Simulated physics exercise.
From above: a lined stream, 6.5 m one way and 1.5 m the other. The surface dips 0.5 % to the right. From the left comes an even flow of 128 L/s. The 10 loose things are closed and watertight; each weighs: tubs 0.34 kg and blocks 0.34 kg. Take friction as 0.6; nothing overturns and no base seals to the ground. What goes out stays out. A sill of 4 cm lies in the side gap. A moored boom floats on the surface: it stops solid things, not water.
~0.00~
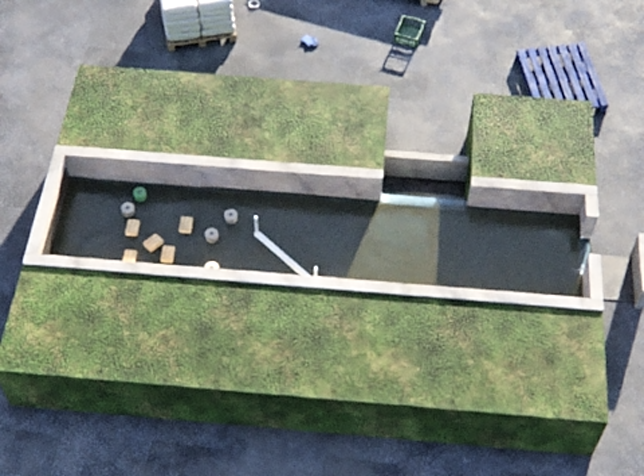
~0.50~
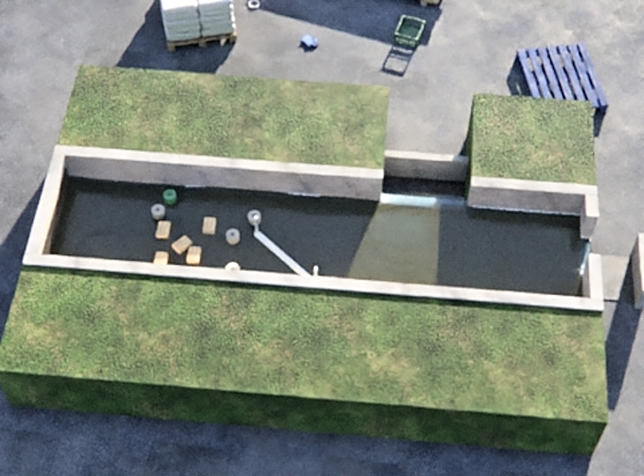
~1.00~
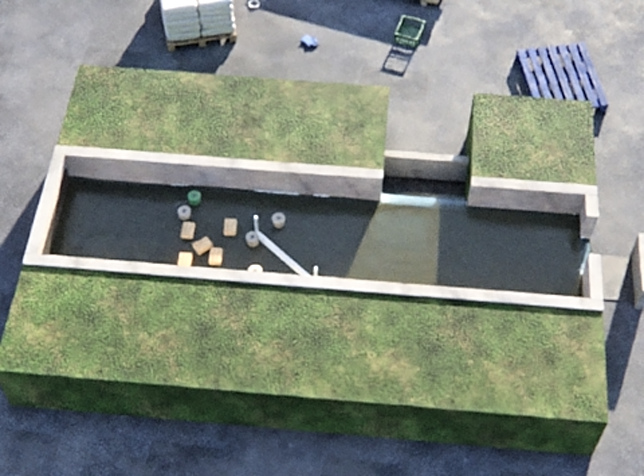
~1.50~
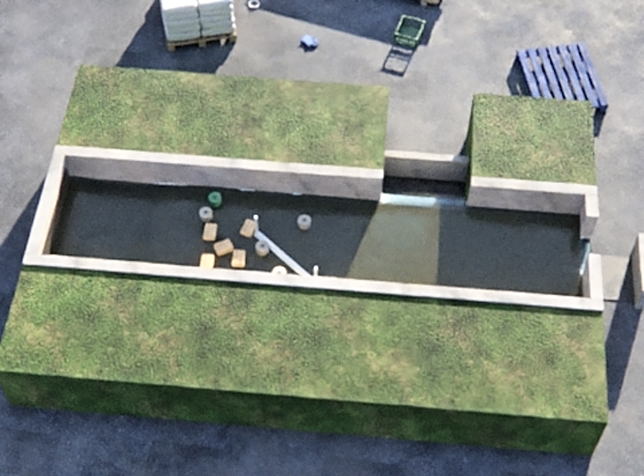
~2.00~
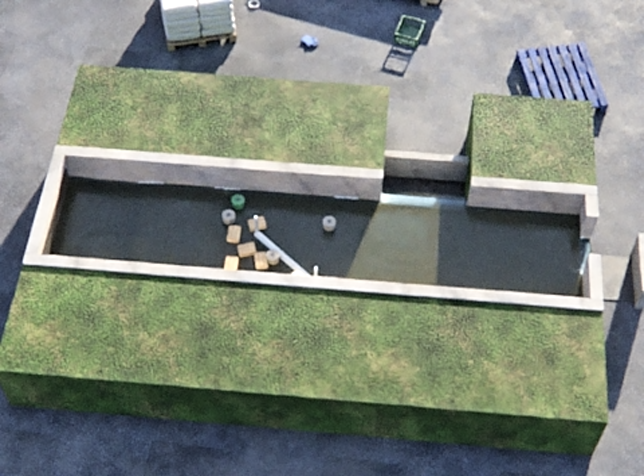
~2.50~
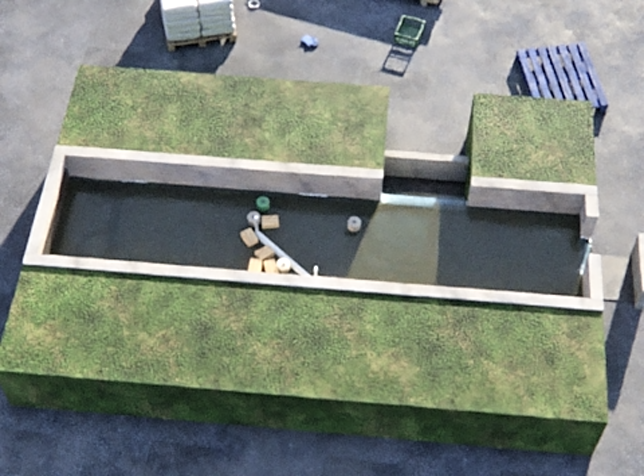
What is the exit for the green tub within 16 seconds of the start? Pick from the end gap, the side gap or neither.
For the green tub, side gap.
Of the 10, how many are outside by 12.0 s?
By then 4.
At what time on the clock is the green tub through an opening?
At about 6.0 s.
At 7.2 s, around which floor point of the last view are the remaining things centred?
Near (286, 283).
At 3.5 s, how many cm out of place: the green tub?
Roughly 200 cm by then.
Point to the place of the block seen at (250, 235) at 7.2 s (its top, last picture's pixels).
Around (272, 254).
After 3.5 s the green tub is near (311, 206), 2.2 m from its start, afloat; 0 of 10 are out; 10 afloat.
After 7.2 s the green tub has gone out by the side gap; 4 of 10 are out; 6 afloat.
After 12.0 s the green tub has gone out by the side gap; 4 of 10 are out; 6 afloat.
After 16.0 s the green tub has gone out by the side gap; 4 of 10 are out; 6 afloat.
